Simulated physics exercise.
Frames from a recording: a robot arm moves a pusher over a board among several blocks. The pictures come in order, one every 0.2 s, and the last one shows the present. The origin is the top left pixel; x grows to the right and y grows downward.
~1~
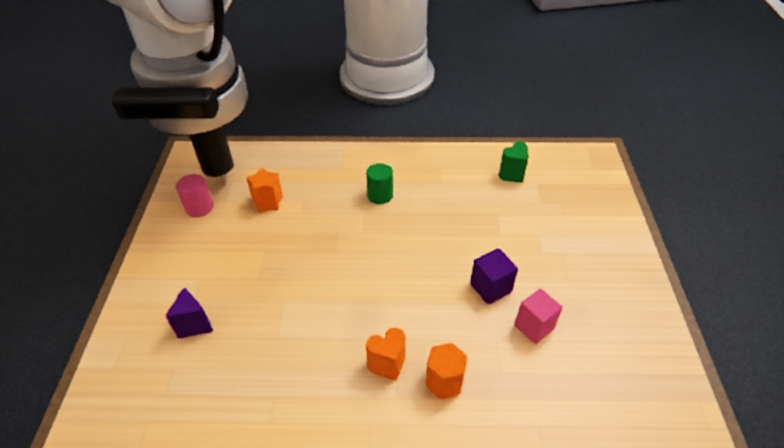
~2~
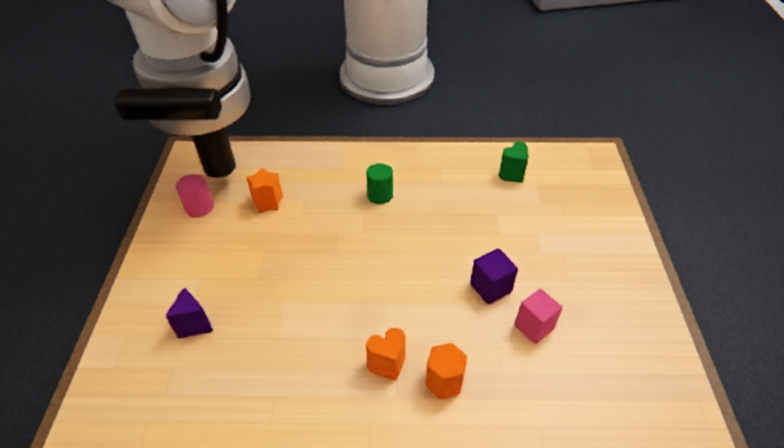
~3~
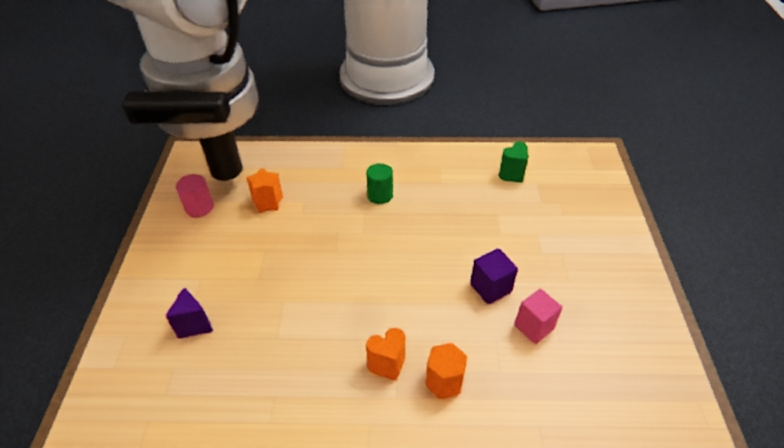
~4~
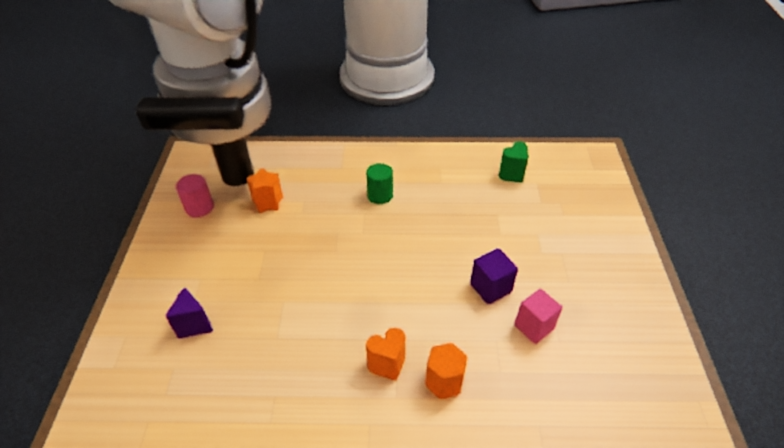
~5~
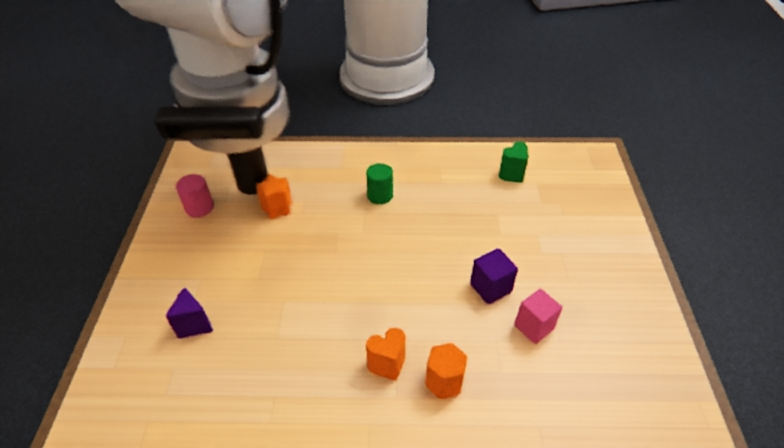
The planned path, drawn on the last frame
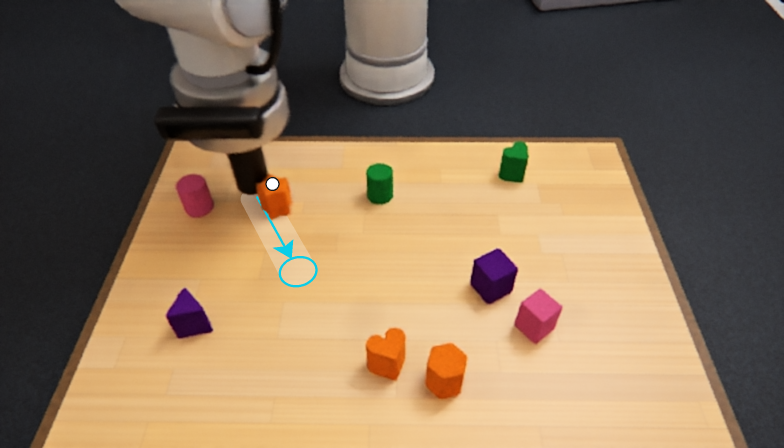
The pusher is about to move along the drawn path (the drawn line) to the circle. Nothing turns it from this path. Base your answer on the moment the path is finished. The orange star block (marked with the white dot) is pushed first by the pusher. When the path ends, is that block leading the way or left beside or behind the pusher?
Expect to find it next to or behind the pusher.
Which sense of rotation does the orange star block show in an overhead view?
The sense of turning is anti-clockwise.
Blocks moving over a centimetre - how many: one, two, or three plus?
Only one of them.
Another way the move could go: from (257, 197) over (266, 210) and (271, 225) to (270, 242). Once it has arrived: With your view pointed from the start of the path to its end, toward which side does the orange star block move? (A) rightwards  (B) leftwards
Correct choice: B.
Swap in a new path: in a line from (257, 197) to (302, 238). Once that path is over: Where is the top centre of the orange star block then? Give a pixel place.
Pixel (325, 222).
The line goes in a line from (257, 197) to (298, 271); the dot is on the orange star block.
What follows on the original path. One third of the way, pusher at (267, 207); orange star block at (293, 201), turned 20° anticlockwise.
Two thirds of the way, pusher at (280, 231); orange star block at (307, 209), turned 65° anticlockwise.
At the end, pusher at (295, 258); pink cylinder unmoved; orange star block at (308, 210), turned 75° anticlockwise.
